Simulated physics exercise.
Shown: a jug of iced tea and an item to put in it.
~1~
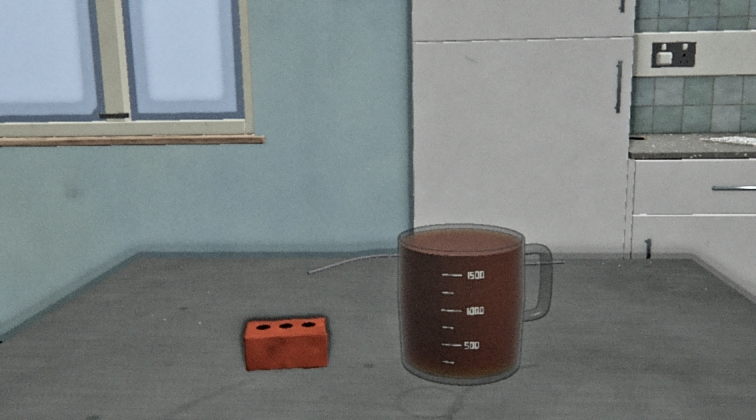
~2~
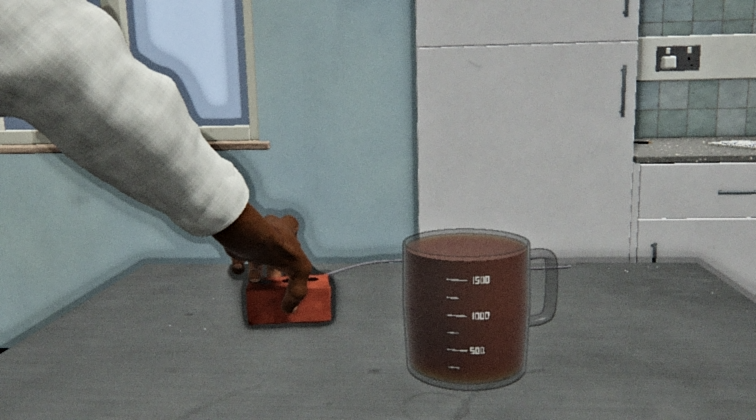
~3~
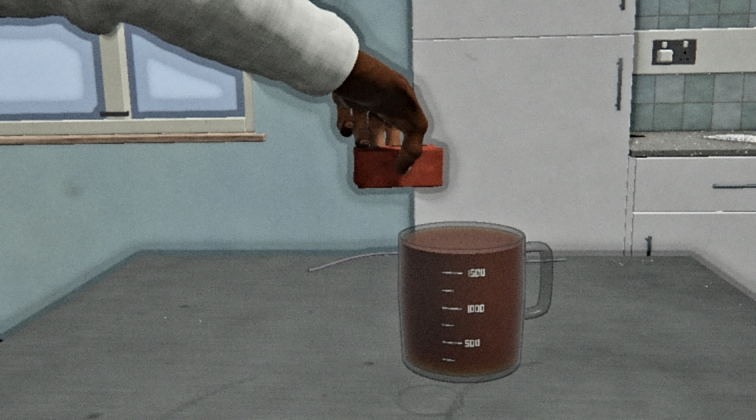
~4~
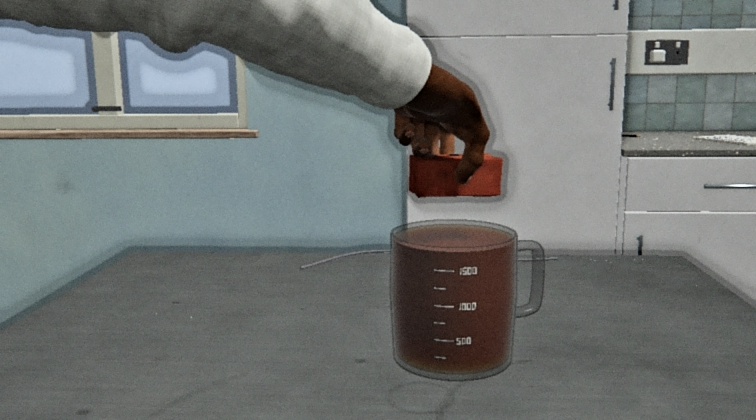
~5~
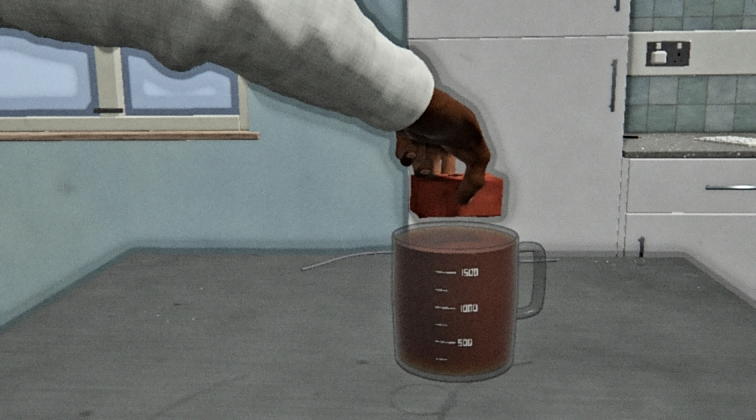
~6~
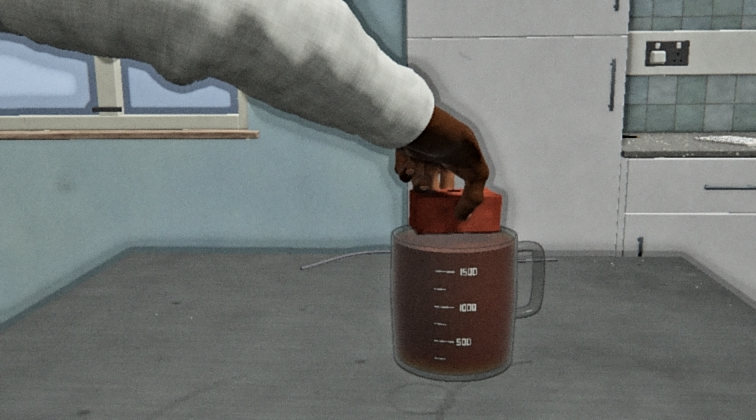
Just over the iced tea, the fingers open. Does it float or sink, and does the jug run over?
What you'd see is that the thing drops down while the jug spills some.
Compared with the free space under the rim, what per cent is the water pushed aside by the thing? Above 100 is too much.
That's roughly 240 percent.
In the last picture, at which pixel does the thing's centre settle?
Roughly at (453, 333).
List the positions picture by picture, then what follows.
In the first picture, the piece of brick lies on the top at (287, 344); jug (461, 296) nearly full.
The second picture shows a hand picks up the piece of brick at (290, 299); jug nearly full, surface at (466, 247).
In the third picture, the piece of brick is carried over at (397, 166); jug (461, 294) nearly full.
In the fourth picture, the piece of brick is above the jug at (454, 175); jug nearly full, surface at (453, 238).
The fifth picture shows the piece of brick comes down at (455, 195); jug (454, 294) nearly full.
In the sixth picture, the piece of brick is just over the surface at (454, 210); jug nearly full, surface at (454, 239).
Shortly, the piece of brick enters the iced tea; the jug is full to the brim.
Then, the piece of brick goes on down; the jug is full to the brim; the top is wet.
At the finish, the piece of brick is at the bottom; the jug is full to the brim; the top is wet.
